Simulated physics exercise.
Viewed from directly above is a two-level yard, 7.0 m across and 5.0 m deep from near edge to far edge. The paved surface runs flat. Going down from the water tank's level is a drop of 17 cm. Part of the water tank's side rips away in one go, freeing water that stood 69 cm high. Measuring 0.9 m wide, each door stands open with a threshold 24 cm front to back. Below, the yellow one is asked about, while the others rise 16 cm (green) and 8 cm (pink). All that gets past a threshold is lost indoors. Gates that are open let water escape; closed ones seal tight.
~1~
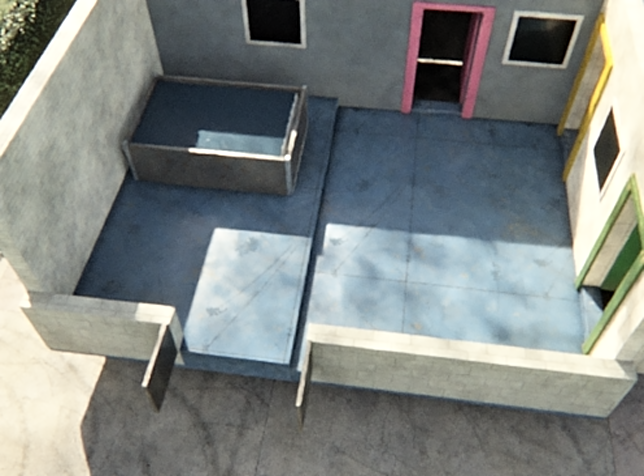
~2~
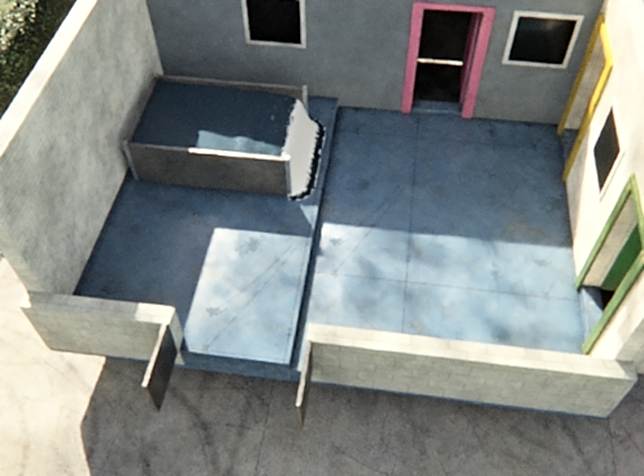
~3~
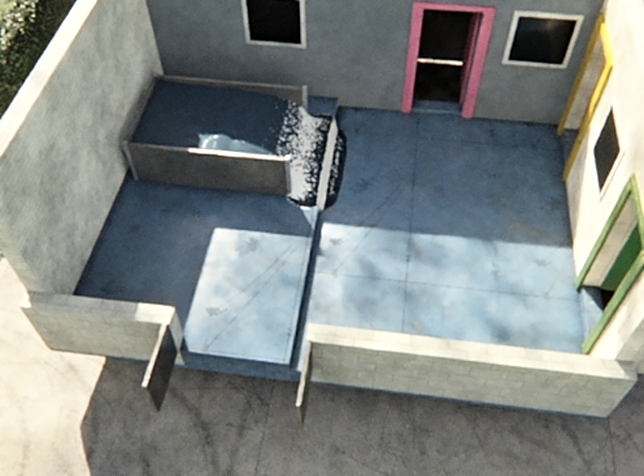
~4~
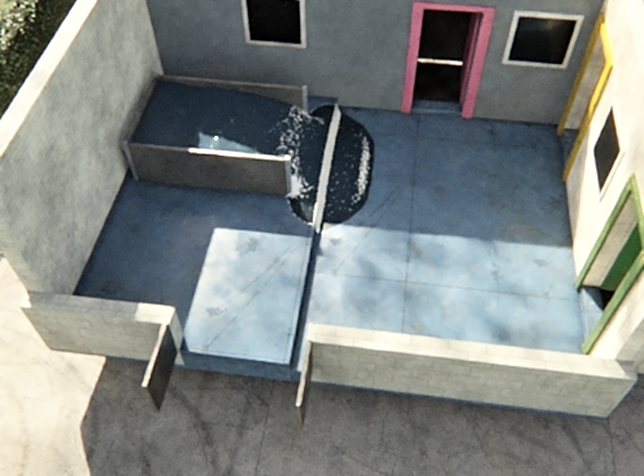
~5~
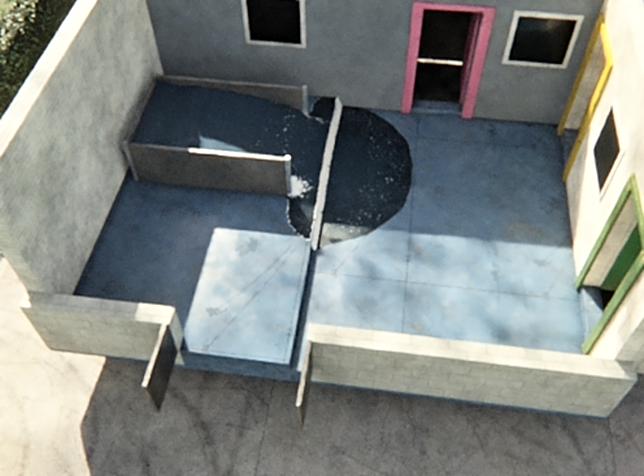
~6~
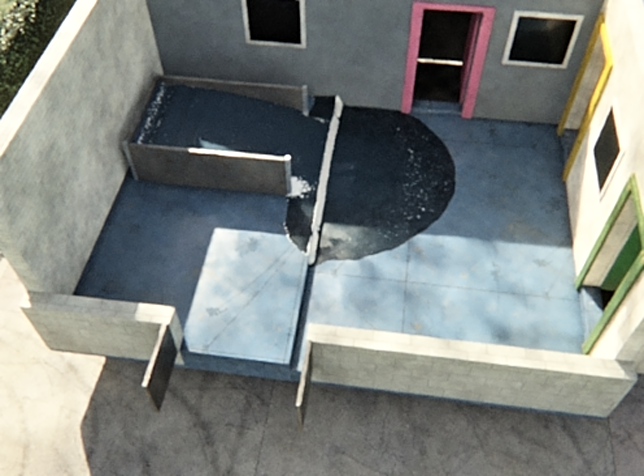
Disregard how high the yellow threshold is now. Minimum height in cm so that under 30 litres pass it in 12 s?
I would say 30 cm.
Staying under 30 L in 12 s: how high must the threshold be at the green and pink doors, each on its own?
Roughly 14.5 cm at green and 10.5 cm at pink.
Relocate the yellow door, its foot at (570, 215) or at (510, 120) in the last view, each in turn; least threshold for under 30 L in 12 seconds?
Around 23 and 23 cm respectively.
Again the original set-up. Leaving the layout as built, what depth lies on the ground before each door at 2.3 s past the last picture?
Yellow door 35 cm, green door 19 cm, pink door 11 cm.
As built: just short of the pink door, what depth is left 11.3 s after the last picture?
Some 13.0 cm.
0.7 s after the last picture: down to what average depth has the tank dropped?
The mean depth is roughly 39 cm.
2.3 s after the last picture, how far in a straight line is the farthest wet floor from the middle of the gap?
Reach: Approx. 5.4 m.
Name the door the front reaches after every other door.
Green.
Then, 0.7 s after the last picture water covers 45 % of the floor, deepest (28 cm) near (310, 167); 12 cm at the yellow door, 0 litres in over its 19 cm threshold.
Then, 2.3 s after the last picture water covers 60 % of the floor, deepest (36 cm) near (520, 133); 35 cm at the yellow door, 87 litres in over its 19 cm threshold.
Then, 11.3 s after the last picture water covers 60 % of the floor, deepest (18 cm) near (456, 149); 14 cm at the yellow door, 143 litres in over its 19 cm threshold.
At the yellow door as built, the water peaked near 39 cm, 1.9 s after the last picture.
With a threshold of 26.5 cm, 52 litres would have come in within the 12 s; with 36 cm, 8 litres. So under 30 litres takes about 30 cm.
